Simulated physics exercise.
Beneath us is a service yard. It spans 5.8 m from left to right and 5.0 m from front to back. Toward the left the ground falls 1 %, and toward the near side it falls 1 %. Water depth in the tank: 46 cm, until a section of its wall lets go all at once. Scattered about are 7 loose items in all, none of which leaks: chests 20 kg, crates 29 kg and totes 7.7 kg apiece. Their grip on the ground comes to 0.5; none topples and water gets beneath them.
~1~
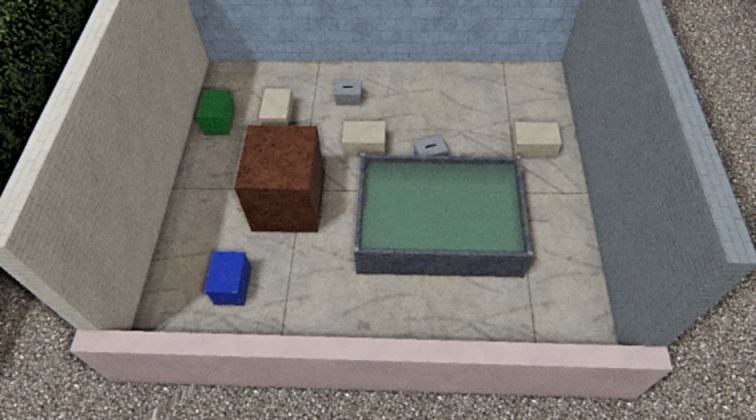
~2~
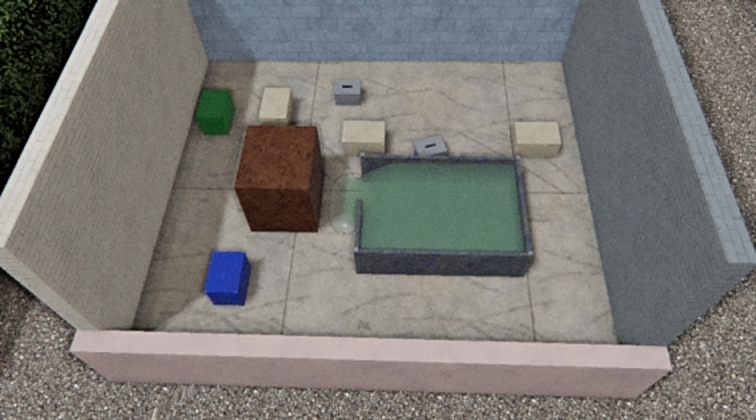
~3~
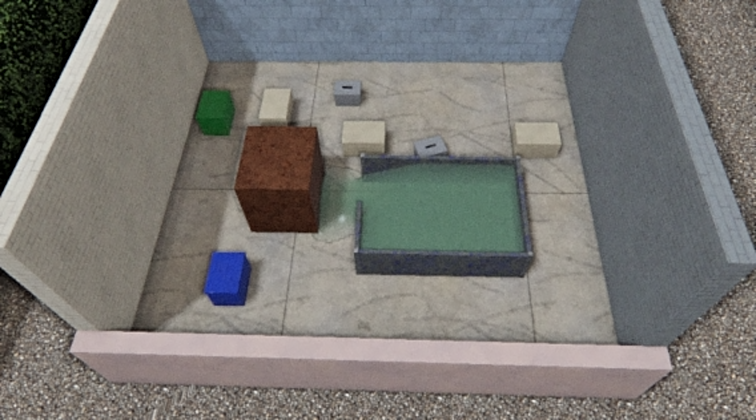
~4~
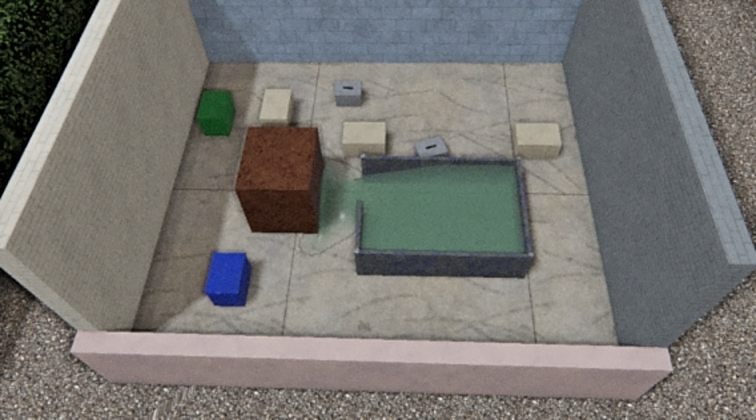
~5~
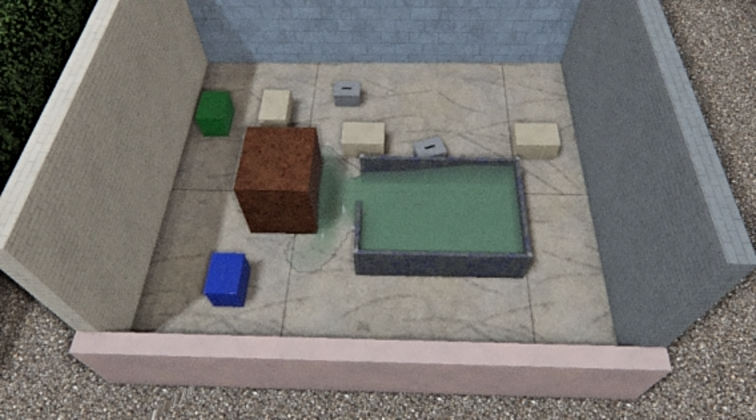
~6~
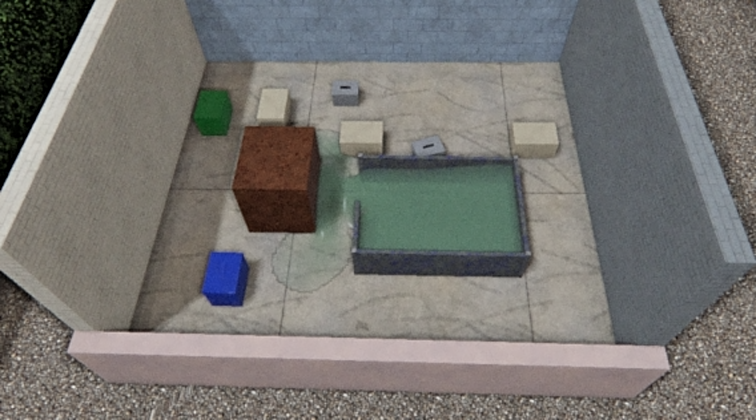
Green water pouring from a gap in the left side of a tank and spreading around a rusty block in a walled yard.
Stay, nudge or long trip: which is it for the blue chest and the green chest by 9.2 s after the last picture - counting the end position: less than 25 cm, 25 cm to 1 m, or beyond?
As I see it, my guess is the blue chest remains near its start; my guess is the green chest remains near its start.
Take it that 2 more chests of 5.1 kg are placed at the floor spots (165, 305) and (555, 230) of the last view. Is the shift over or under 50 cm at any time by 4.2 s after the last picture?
Order kept: Exceeds it, falls short.
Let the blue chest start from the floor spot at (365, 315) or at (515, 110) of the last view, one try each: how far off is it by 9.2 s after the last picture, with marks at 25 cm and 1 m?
In that order: It hardly budges; it hardly budges.
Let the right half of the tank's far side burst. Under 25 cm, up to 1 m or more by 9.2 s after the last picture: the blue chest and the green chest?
The blue chest would remain almost still and the green chest would move somewhat.
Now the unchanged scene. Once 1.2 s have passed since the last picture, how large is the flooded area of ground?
Wet: Near 11.5 m2.
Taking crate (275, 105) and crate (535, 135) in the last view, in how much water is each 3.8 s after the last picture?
I'd estimate 4 cm for the first and 1 cm for the second.
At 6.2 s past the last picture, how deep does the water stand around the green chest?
About 6 cm.
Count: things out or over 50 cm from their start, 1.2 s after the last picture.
The count is 0.
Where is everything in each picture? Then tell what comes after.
The blue chest at (226, 271) rests on the ground; the green chest at (213, 103) rests on the ground; 2.9 m2 under water; 0 of 7 have shifted, in the first picture.
The blue chest at (225, 271), on the bottom; the green chest at (213, 103), on the bottom; 3.2 m2 under water; 0 of 7 have shifted, in the second picture.
The blue chest at (225, 272) rests on the ground; the green chest at (213, 104), on the bottom; water covers 3.5 m2; 0 of 7 have shifted, in the third picture.
The blue chest at (226, 272) rests on the ground; the green chest at (214, 105), on the bottom; water covers 3.7 m2; 0 of 7 have shifted, in the fourth picture.
The blue chest at (225, 273), on the bottom; the green chest at (213, 105) rests on the ground; water covers 4.0 m2; 0 of 7 have shifted, in the fifth picture.
The blue chest at (223, 272) rests on the ground; the green chest at (211, 104) rests on the ground; water covers 4.6 m2; 0 of 7 have shifted, in the sixth picture.
Then, 1.2 s after the last picture the blue chest is near (223, 272), 0.0 m from its start, aground; the green chest is near (211, 104), 0.0 m from its start, aground; 0 afloat.
Then, 3.8 s after the last picture the blue chest is near (223, 272), 0.0 m from its start, aground; the green chest is near (211, 104), 0.0 m from its start, aground; 0 afloat.
Then, 6.2 s after the last picture the blue chest is near (223, 272), 0.0 m from its start, aground; the green chest is near (211, 104), 0.0 m from its start, aground; 0 afloat.
Then, 9.2 s after the last picture the blue chest is near (223, 272), 0.0 m from its start, aground; the green chest is near (211, 104), 0.0 m from its start, aground; 0 afloat.
